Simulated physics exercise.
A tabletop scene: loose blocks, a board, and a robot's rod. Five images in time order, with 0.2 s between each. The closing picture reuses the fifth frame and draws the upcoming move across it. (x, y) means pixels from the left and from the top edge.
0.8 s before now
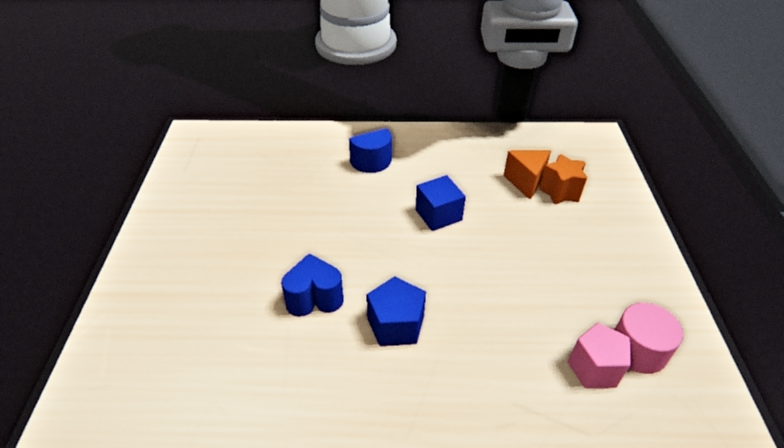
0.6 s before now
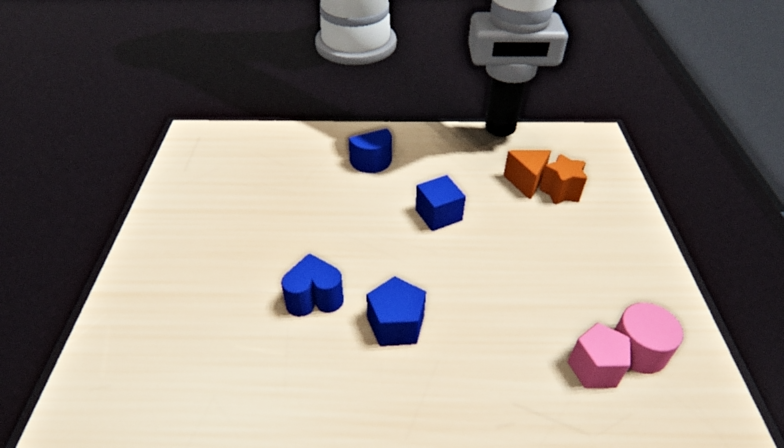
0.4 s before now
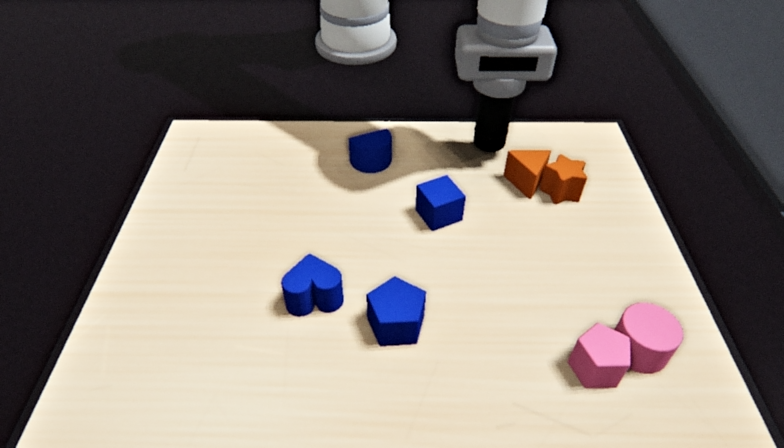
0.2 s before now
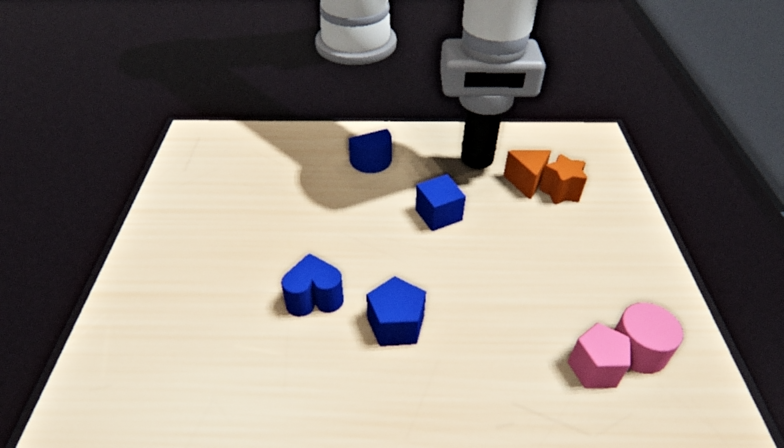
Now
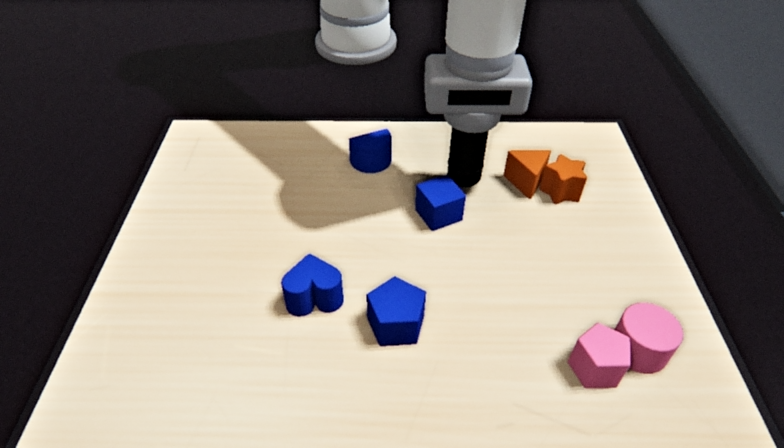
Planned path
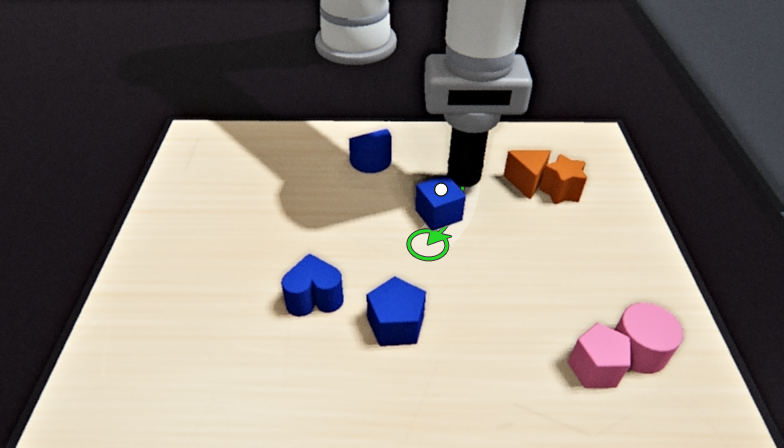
To begin with, a robot's dark rod is at the far edge of a pale tabletop holding loose blue, orange and pink blocks. The rod moves steadily nearer and slightly left, passing left of the orange triangle, and comes close beside the blue square piece, while the blocks stay still.
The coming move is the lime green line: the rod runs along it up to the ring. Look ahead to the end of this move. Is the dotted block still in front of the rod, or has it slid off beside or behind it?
It holds its place in front.
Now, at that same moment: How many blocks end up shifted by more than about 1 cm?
It shifts a single block.
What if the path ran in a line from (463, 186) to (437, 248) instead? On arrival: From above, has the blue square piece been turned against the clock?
It seems not.
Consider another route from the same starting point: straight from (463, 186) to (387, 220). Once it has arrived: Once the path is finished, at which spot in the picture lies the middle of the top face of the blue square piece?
The top centre is at (423, 212).
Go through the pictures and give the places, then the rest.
The first frame shows rod's lower end (511, 114); blue square piece (441, 190); orange triangle (532, 158).
The second frame shows rod (500, 128); blocks still.
The third frame shows rod (489, 143); blocks still.
The fourth frame shows rod (477, 159); blocks still.
The fifth frame shows rod (464, 177); blue square piece (441, 190); orange triangle (532, 158).
Drawn move, from (463, 186) through (453, 216) to (428, 245); the dot is on the blue square piece.
What follows on the original path. Halfway along, rod (454, 207); blue square piece (425, 207).
At the end, rod (429, 235); blue square piece (392, 230), turned 15° clockwise; orange triangle still.
